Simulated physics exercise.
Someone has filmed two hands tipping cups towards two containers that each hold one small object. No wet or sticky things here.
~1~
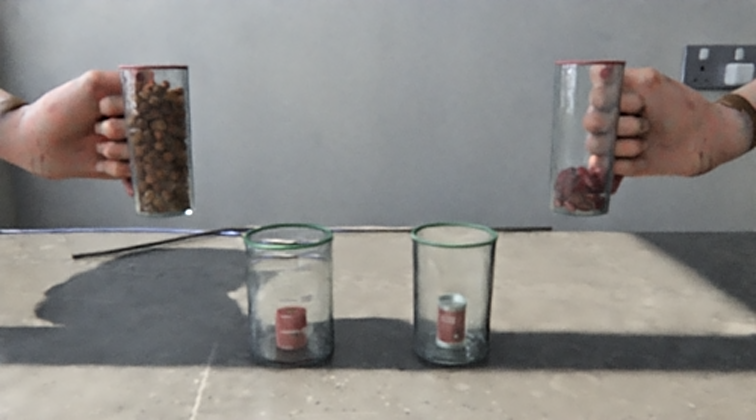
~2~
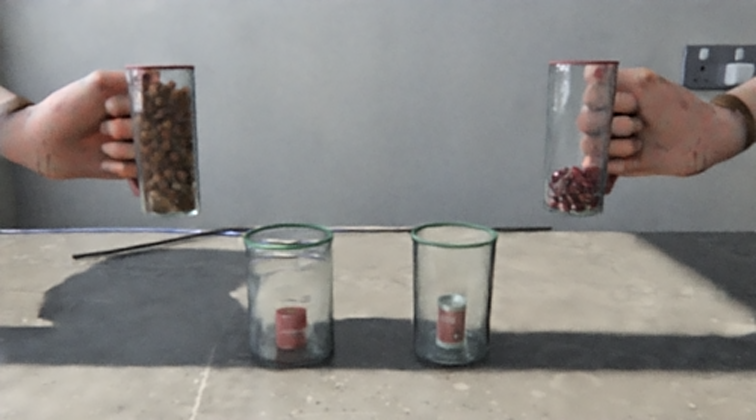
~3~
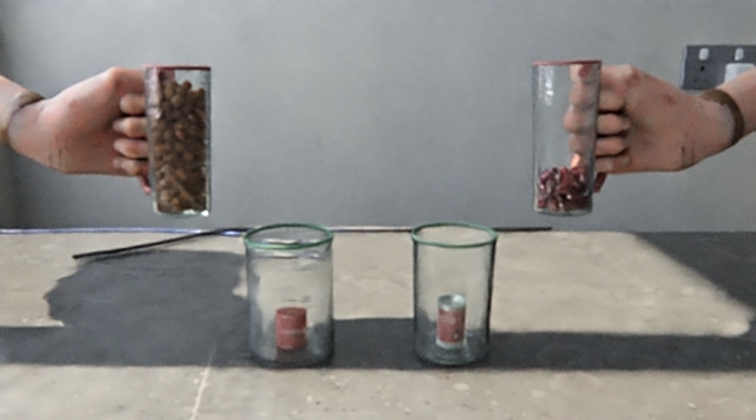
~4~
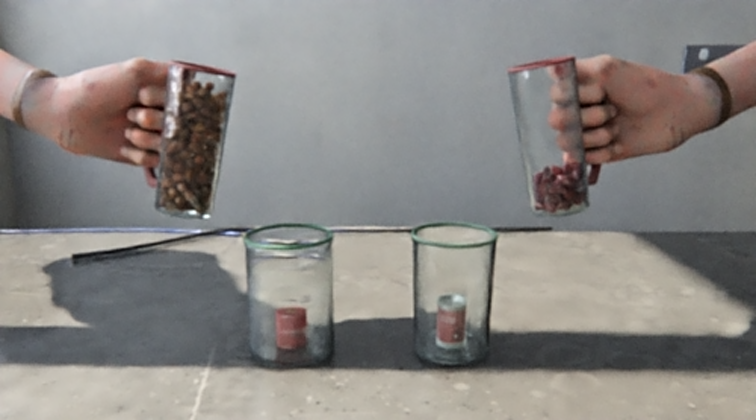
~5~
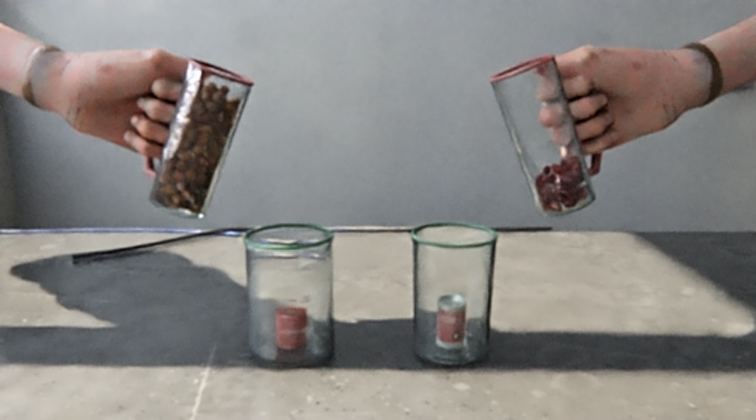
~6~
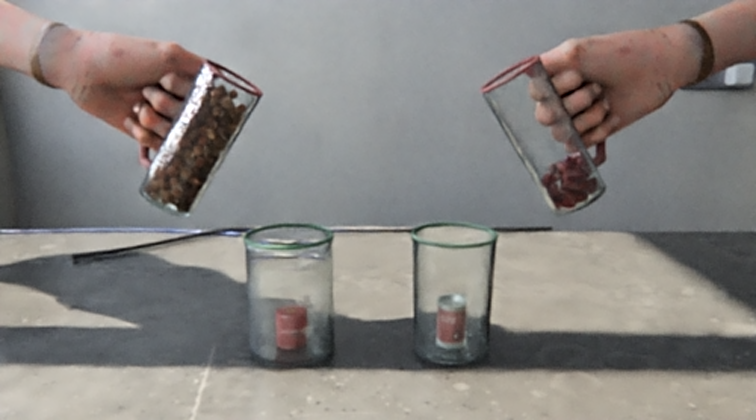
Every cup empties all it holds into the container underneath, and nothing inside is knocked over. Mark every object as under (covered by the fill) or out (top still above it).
Left: Under, right: Out.
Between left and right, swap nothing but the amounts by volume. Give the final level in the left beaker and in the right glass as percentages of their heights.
Left: 20 %. Right: 60 %.
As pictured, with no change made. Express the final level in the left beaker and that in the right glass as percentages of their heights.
Left side: 50 %; right side: 25 %.
Then, 0.53 s after the last picture, left beaker empty, all of its cupful still in the cup; right glass empty, all of its cupful still in the cup.
Then, 1.10 s after the last picture, left beaker nearly empty, nearly all of its cupful still in the cup; right glass empty, all of its cupful still in the cup.
Then, 1.78 s after the last picture, left beaker half full, none of its cupful still in the cup; right glass nearly empty, none of its cupful still in the cup.
At rest, left beaker half full (surface near (291, 288)), nothing beside it; right glass a quarter full (surface near (452, 315)), nothing beside it; the left thing is covered; the right thing is still showing.
